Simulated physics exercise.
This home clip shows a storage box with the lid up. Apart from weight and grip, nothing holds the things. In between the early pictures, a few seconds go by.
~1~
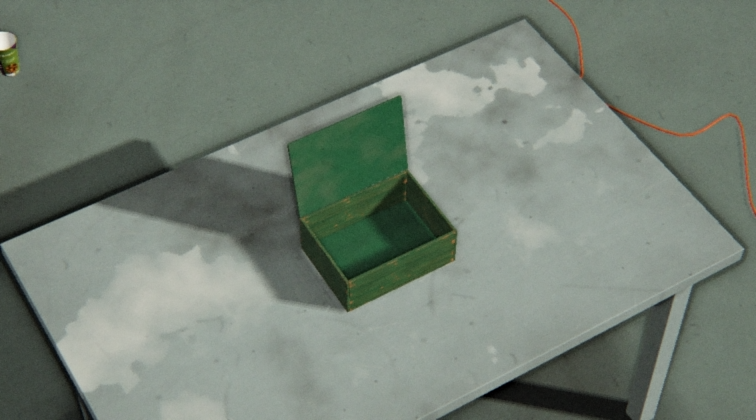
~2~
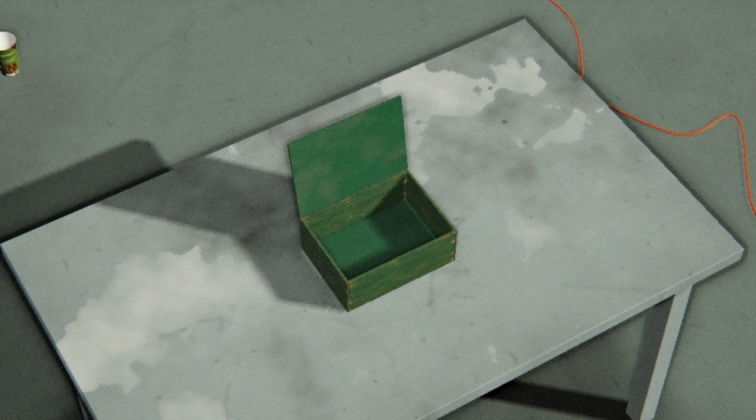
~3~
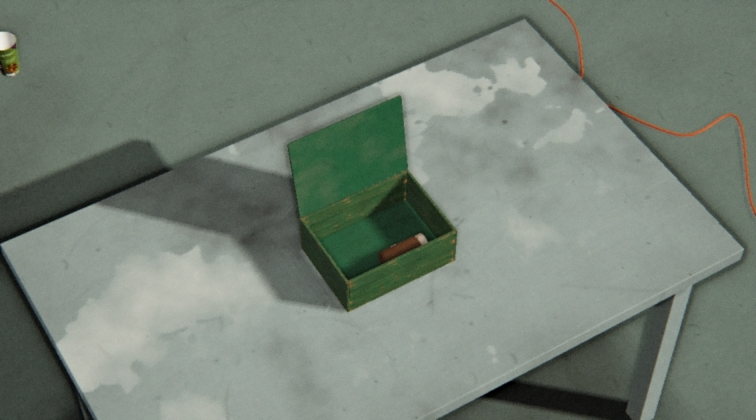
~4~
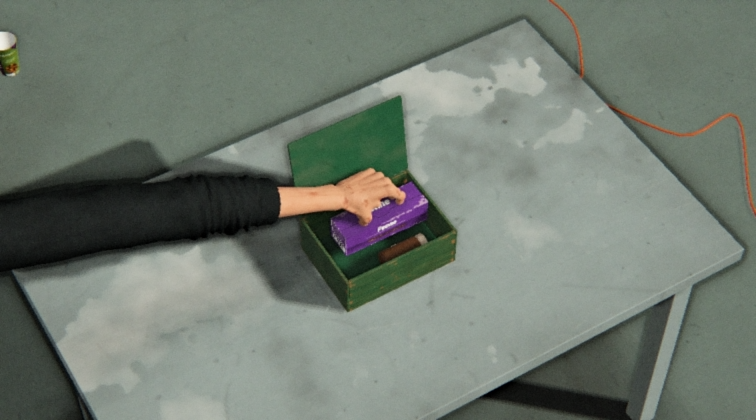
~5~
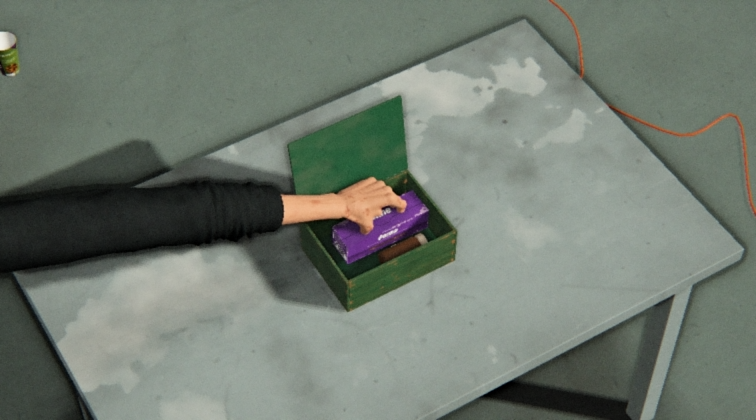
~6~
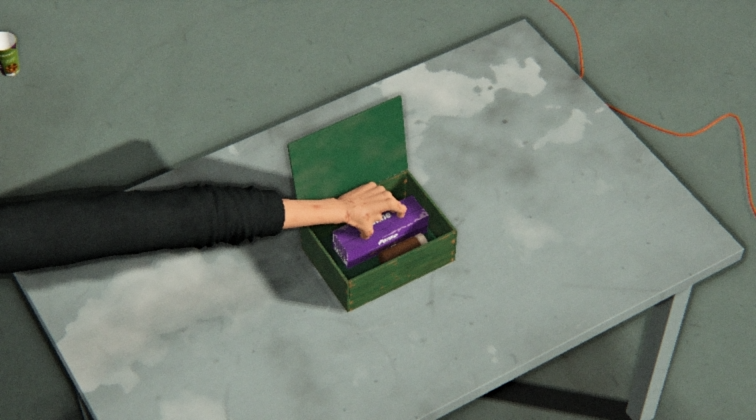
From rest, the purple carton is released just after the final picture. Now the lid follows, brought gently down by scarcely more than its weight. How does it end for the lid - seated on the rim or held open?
For the lid it ends seated on the rim.
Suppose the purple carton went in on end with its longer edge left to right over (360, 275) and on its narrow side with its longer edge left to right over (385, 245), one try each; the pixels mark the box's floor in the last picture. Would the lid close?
Result of try one: A gap remains; result of try two: No gap.
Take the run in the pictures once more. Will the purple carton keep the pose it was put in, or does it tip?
After all that, it keeps its set angle.
Then, 1.30 s past the last view, lid 80° above the rim.
Then, 1.70 s past the last view, lid 46° above the rim.
Then, 2.00 s past the last view, lid 8° above the rim.
Finally, lid shut; both still in place. Final places as the last picture's camera would see them, purple carton near (380, 232).
